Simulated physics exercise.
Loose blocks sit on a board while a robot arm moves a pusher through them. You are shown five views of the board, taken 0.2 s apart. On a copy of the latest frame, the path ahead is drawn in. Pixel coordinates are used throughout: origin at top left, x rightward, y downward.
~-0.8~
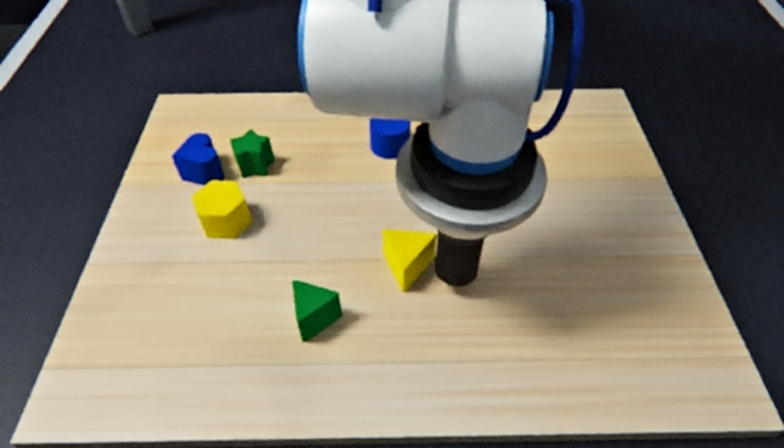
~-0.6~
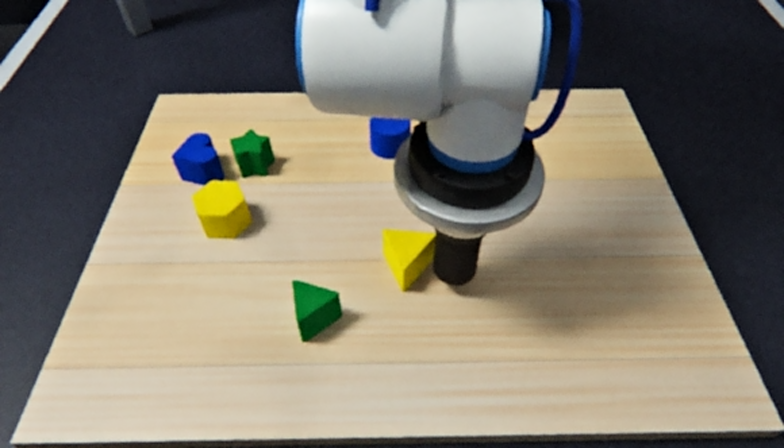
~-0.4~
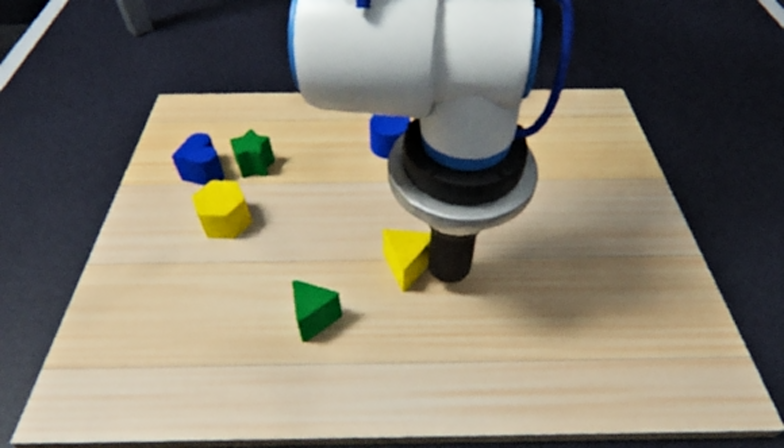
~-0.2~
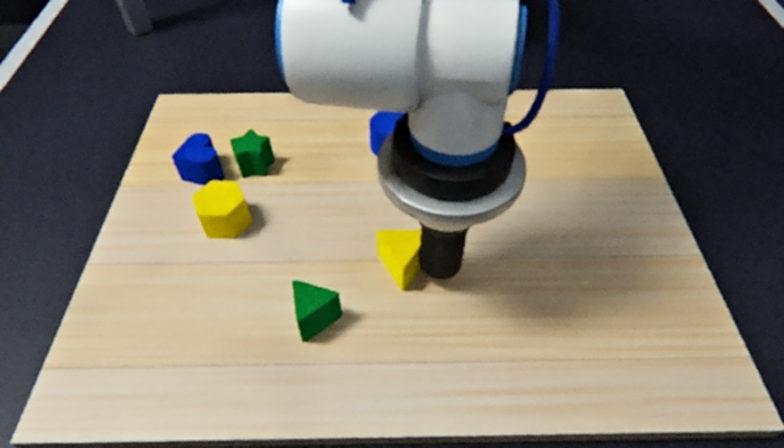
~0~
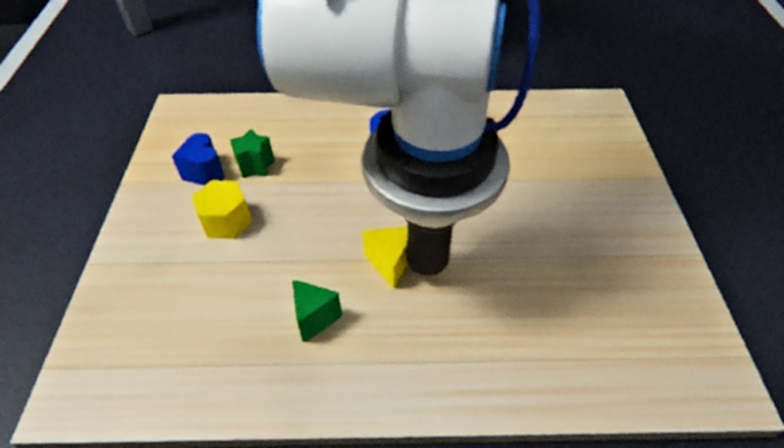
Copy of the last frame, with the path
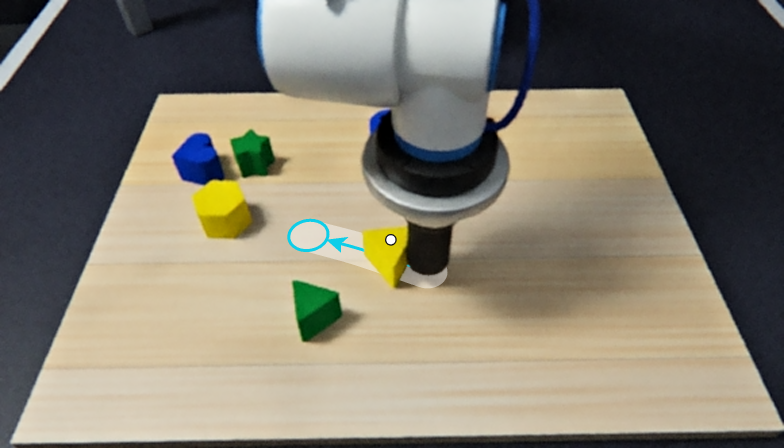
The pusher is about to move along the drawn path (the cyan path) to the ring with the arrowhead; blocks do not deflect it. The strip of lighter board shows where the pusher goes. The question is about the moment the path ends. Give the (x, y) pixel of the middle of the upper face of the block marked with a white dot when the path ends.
In the picture, that point is around (267, 216).
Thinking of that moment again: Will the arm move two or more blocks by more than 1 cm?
Short answer: No.
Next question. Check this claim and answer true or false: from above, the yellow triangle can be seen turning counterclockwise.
The statement is true.
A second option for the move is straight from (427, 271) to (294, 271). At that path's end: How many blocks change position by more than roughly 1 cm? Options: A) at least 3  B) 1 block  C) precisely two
B - 1 block.
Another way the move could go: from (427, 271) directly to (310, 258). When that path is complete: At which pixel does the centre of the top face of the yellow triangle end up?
It is going to be at (270, 228).
The drawn path runs in a line from (427, 271) to (308, 235); the dot is on the yellow triangle.
The first path, step by step. One third of the way, pusher (385, 245); yellow triangle (347, 231), turned 20° anticlockwise.
Two thirds of the way, pusher (345, 233); yellow triangle (307, 222), turned 35° anticlockwise.
At the end, pusher (306, 223); yellow hexagon not moved; yellow triangle (267, 216), turned 40° anticlockwise.
